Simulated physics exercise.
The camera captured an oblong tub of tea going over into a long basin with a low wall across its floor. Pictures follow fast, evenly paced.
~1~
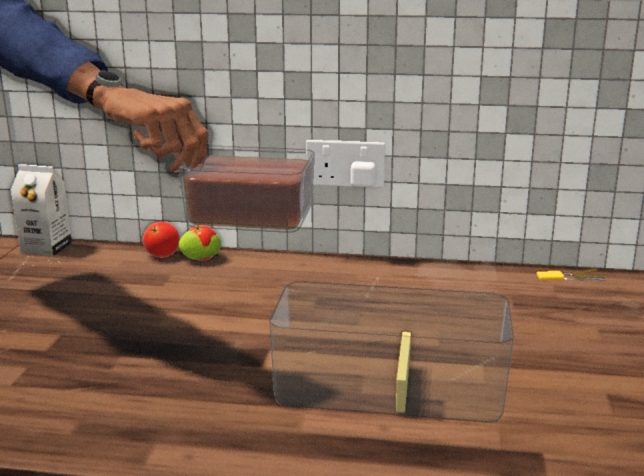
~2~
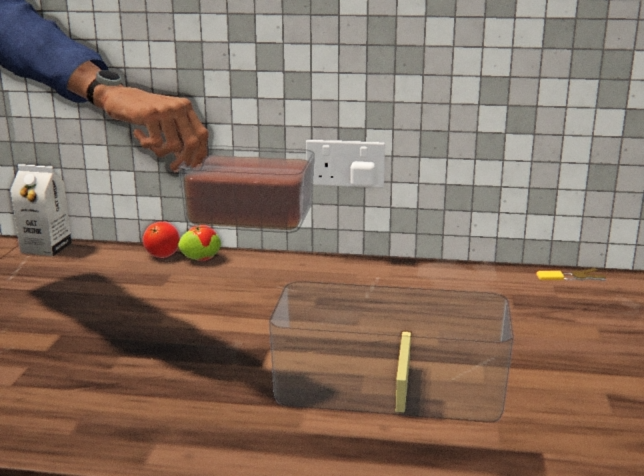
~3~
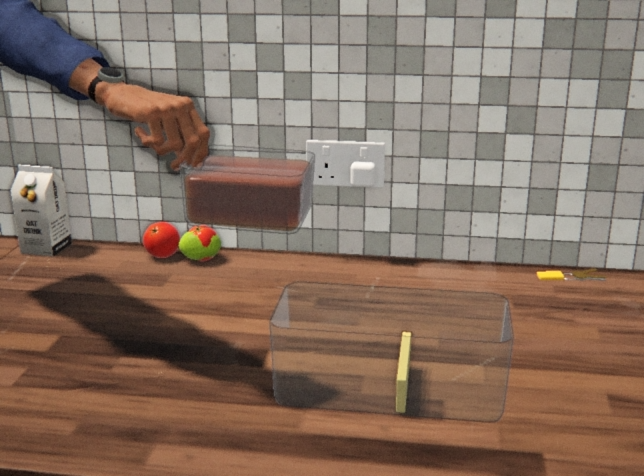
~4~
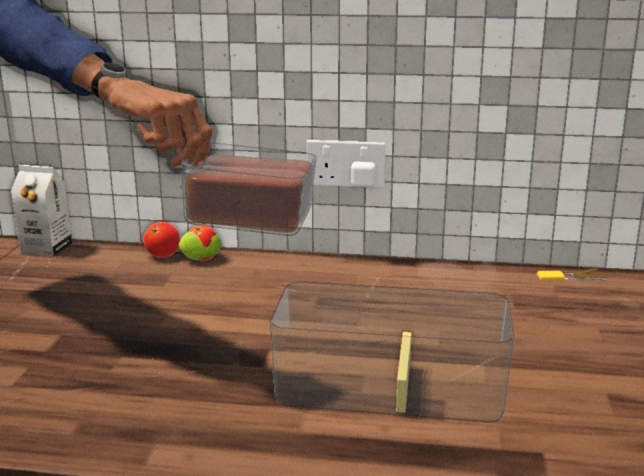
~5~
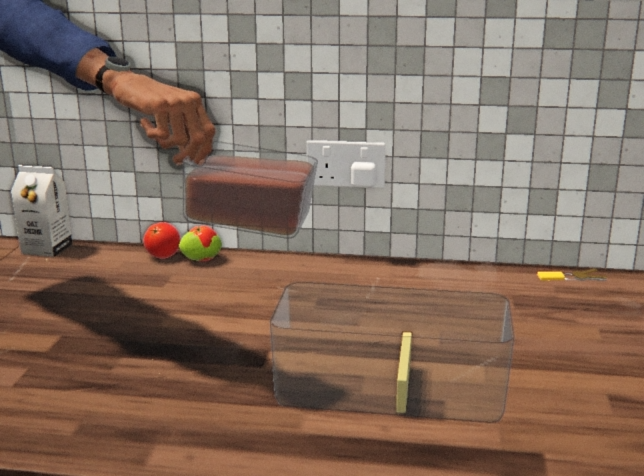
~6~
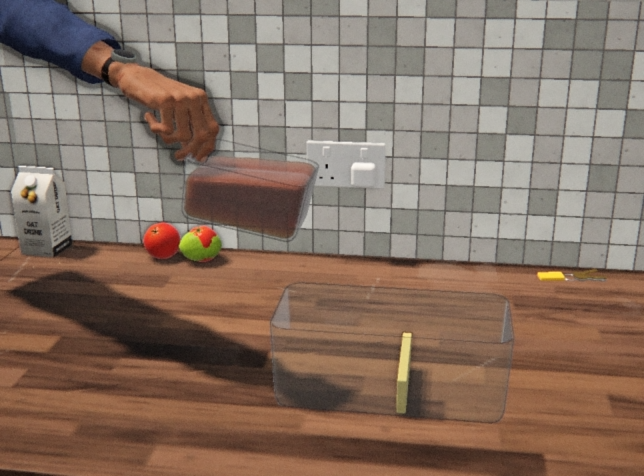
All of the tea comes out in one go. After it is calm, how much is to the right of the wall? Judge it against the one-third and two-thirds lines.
It ends up below the one-third line.
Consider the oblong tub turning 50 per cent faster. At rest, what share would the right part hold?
Around 5 percent ends up there.
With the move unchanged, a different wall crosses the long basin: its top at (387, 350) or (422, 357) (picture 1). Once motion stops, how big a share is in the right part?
In turn 25 and 10 in a hundred.
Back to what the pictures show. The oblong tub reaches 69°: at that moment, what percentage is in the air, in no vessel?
Somewhere around 40 per cent of it.
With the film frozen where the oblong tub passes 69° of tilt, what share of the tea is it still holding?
Some 40 per cent has not yet come out.
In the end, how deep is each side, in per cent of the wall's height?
About 80 left, about 10 right.
A moment on, the tilt is 69° and 42 per cent is still to pour, 17 is left of the wall and 0 right of it.
Next, the tilt is 107° and 5 per cent is still to pour, 75 is left of the wall and 2 right of it.
Then the tilt is 116° and 0 per cent is still to pour, 86 is left of the wall and 4 right of it.
Later the tilt is 116° and 0 per cent is still to pour, 86 is left of the wall and 4 right of it.
In the end 85 per cent lies left of the wall, 5 right of it and 10 outside.
